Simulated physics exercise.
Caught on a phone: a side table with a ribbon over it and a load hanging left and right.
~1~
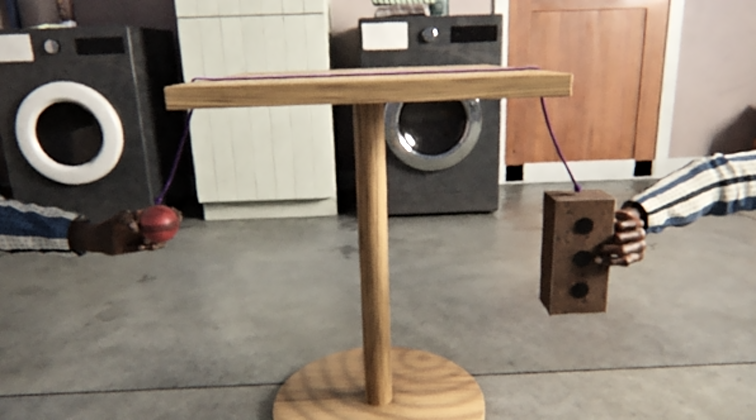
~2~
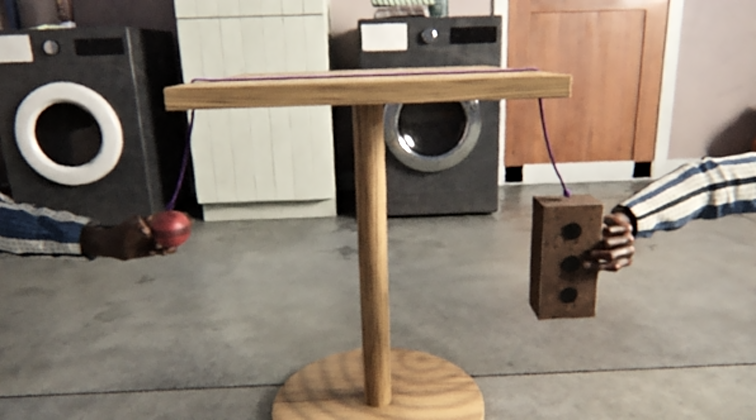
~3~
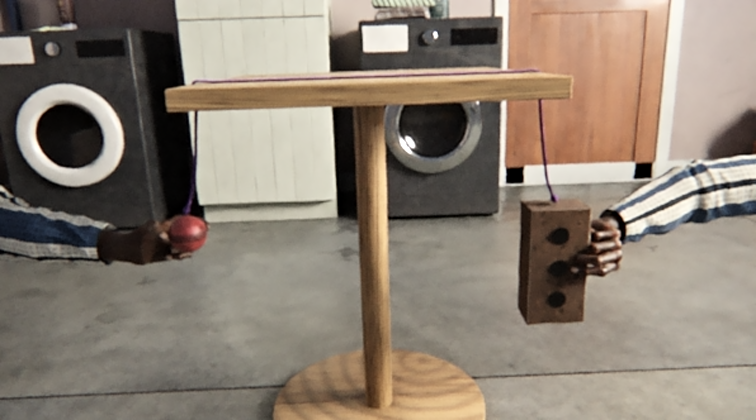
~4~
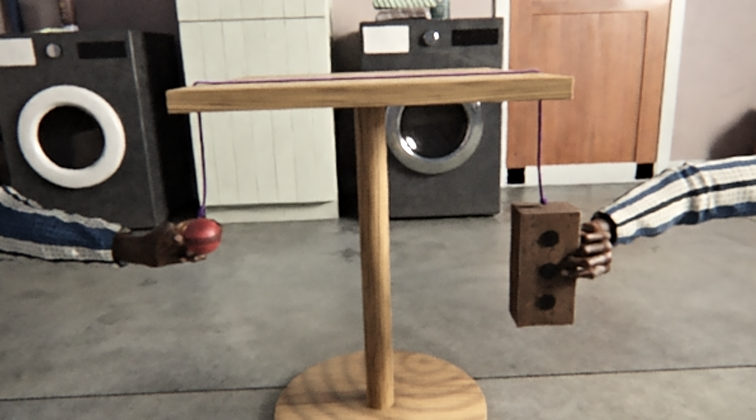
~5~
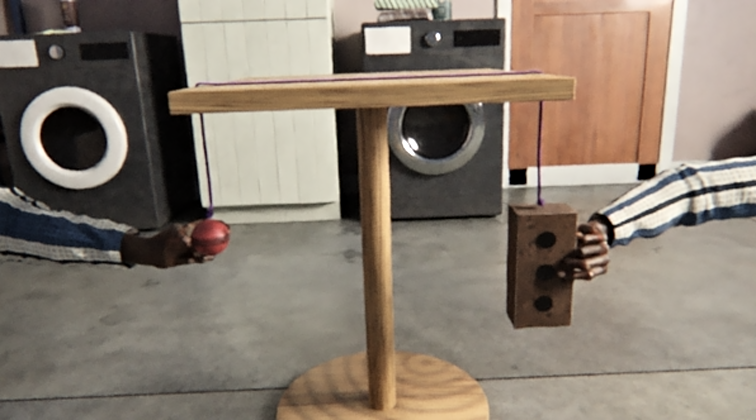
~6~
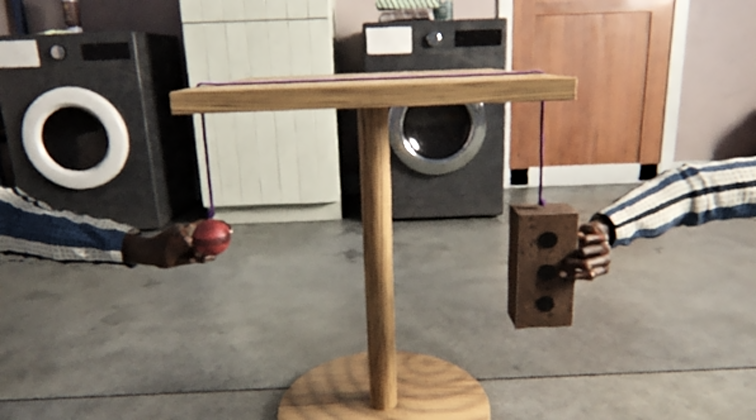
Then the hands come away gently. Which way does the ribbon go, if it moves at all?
The ribbon slides rightwards.
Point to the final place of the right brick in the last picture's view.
Close to (534, 394).
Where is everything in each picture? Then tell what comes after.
Left ball (159, 224); right brick (575, 252); ribbon over the top (372, 74), in the first picture.
Left ball (171, 229); right brick (564, 257), in the second picture.
Left ball (188, 234); right brick (552, 262), in the third picture.
Left ball (202, 236); right brick (543, 264), in the fourth picture.
Left ball (210, 237); right brick (540, 266), in the fifth picture.
Left ball (212, 237); right brick (541, 266); ribbon over the top (377, 78), in the sixth picture.
Then, 0.62 s later than the last view, left ball higher; right brick down on the floor near (532, 393).
Then, 1.08 s later than the last view, left ball down on the floor; right brick down on the floor near (530, 393).
Finally, left ball down on the floor; right brick down on the floor near (534, 394). The ribbon runs down on the right.
